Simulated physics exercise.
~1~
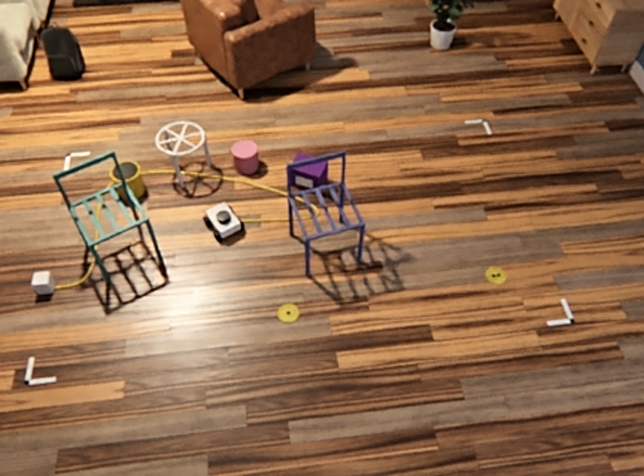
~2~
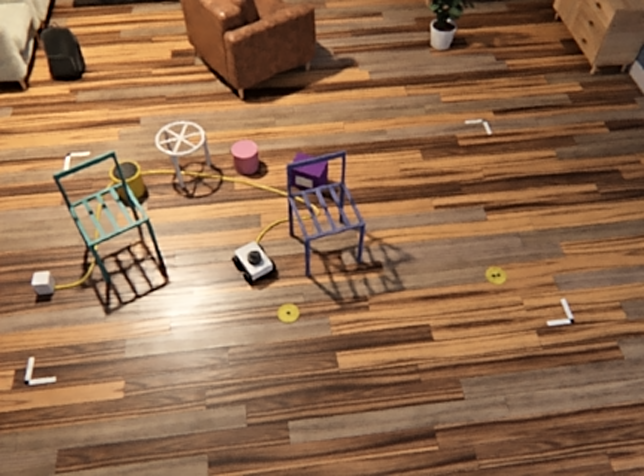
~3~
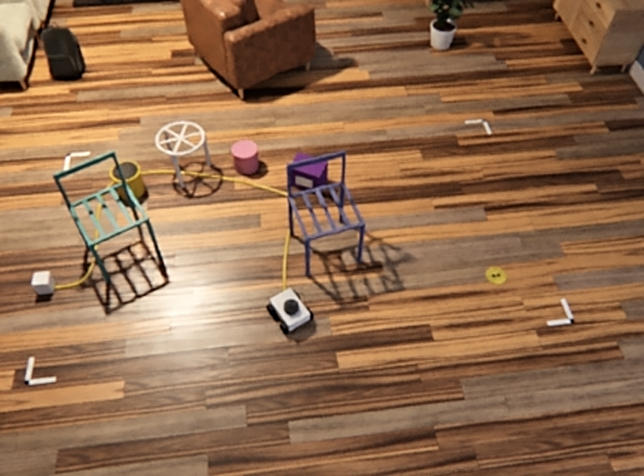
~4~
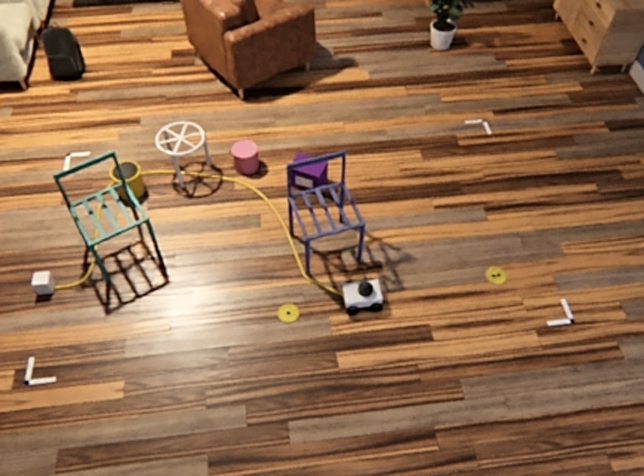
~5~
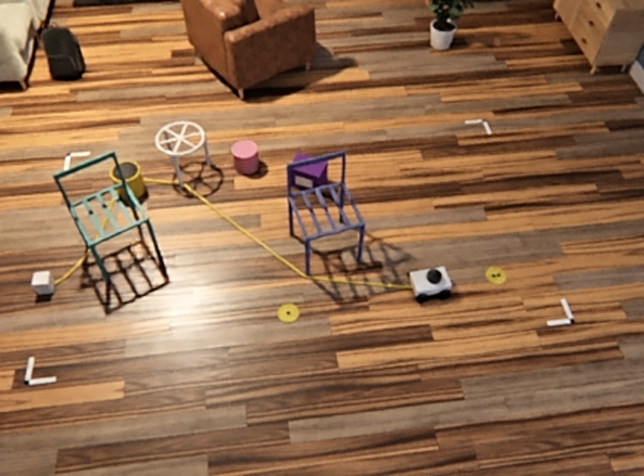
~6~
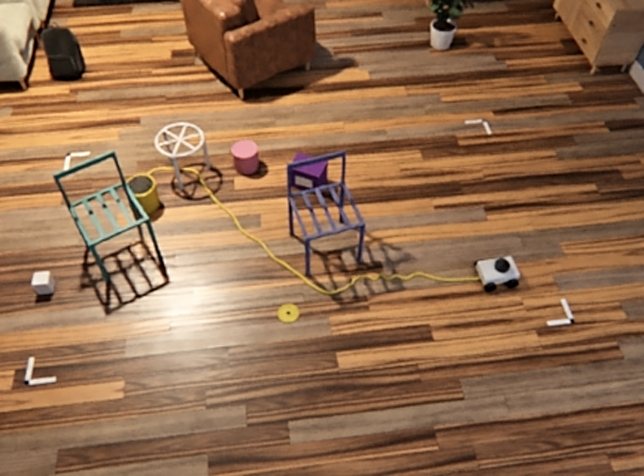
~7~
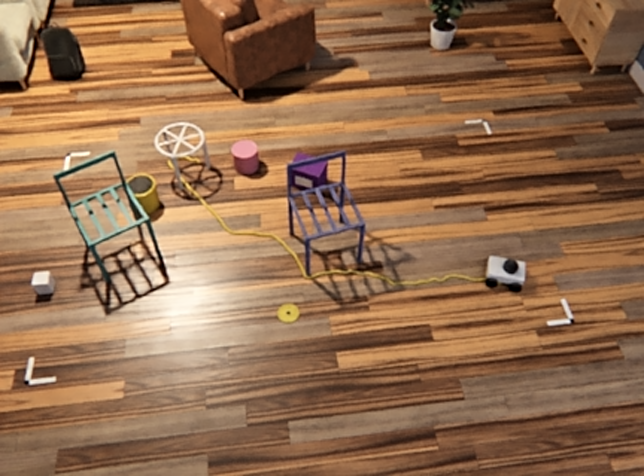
A small white cart trailing a yellow cord rolled down and right to one yellow mark, then rightward past the blue chair to another, pulling the cord tight until it came out of the white socket box and the yellow pot was shifted slightly.
